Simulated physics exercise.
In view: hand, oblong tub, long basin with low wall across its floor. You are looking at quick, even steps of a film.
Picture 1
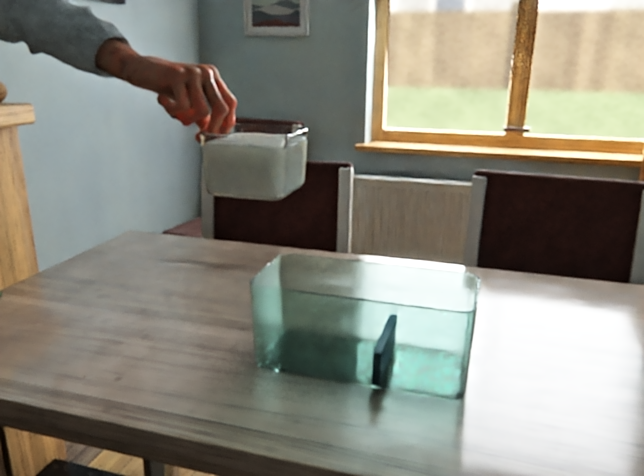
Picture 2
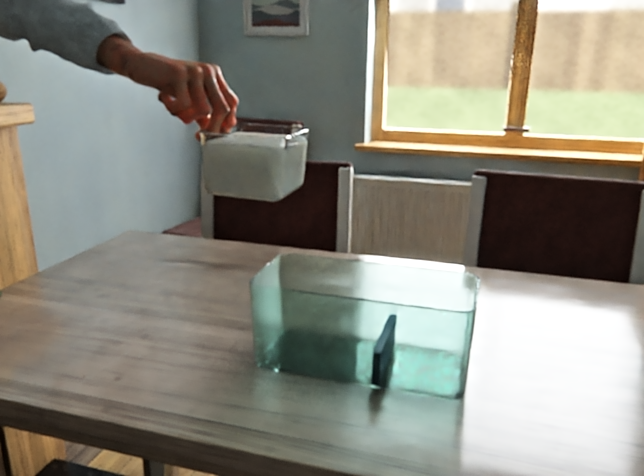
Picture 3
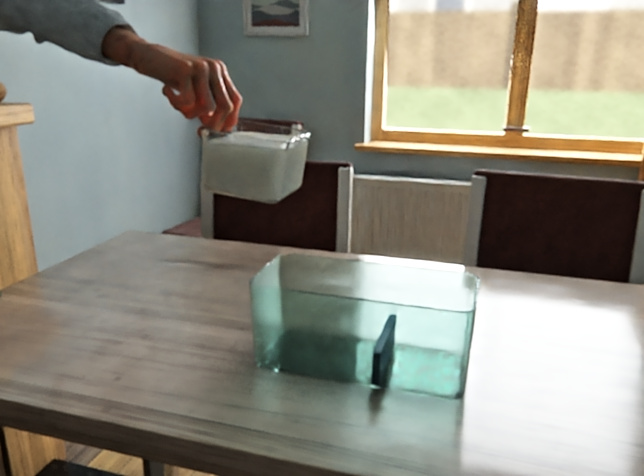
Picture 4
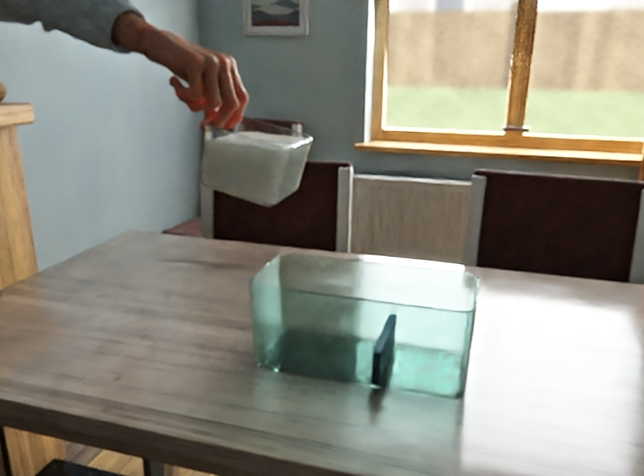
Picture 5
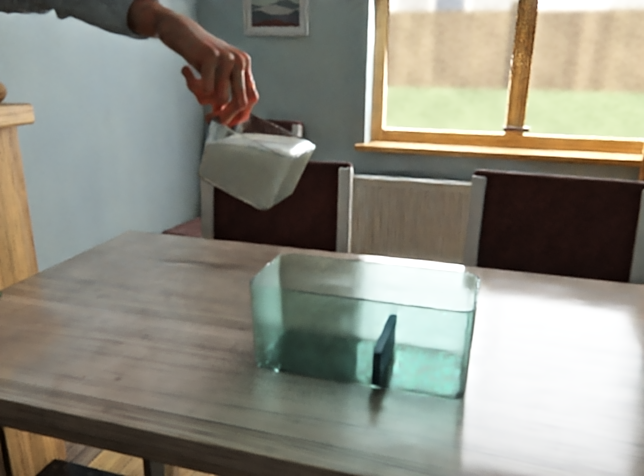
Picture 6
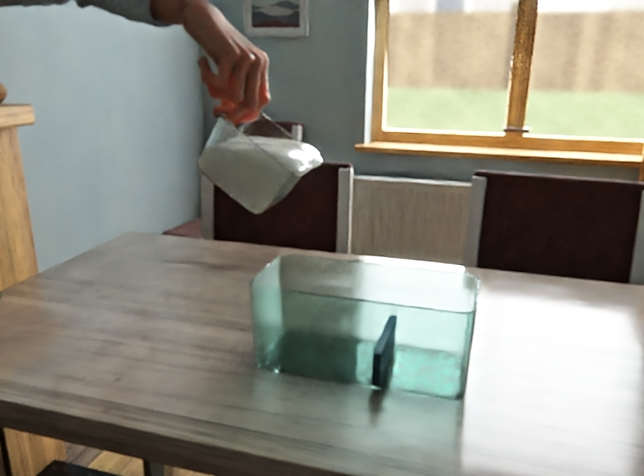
A hand held a small tub of milk level above a long glass basin on a wooden table, then tilted it to the right, slowly at first and then more steeply.
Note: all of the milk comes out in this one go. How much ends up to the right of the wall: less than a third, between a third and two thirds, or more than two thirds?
The amount right of the wall is going to stop below one third.
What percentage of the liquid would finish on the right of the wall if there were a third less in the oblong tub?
Near 5 %.
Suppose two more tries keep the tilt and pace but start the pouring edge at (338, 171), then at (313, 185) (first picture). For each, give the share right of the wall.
35 % and 10 %.
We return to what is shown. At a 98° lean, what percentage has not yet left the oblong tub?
Around 25 in a hundred has not poured out yet.
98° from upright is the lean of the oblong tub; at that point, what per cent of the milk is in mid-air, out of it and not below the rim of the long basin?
40 per cent.
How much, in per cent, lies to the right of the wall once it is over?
Around 10 %.
A moment on, the oblong tub is tipped on its side and 26 per cent is still to pour, 32 is left of the wall and 0 right of it.
Next, the oblong tub is tipped right over and 2 per cent is still to pour, 86 is left of the wall and 3 right of it.
Then the oblong tub is tipped right over and 0 per cent is still to pour, 89 is left of the wall and 8 right of it.
Later the oblong tub is tipped right over and 0 per cent is still to pour, 89 is left of the wall and 8 right of it.
At rest 89 per cent lies left of the wall, 8 right of it and 3 outside.
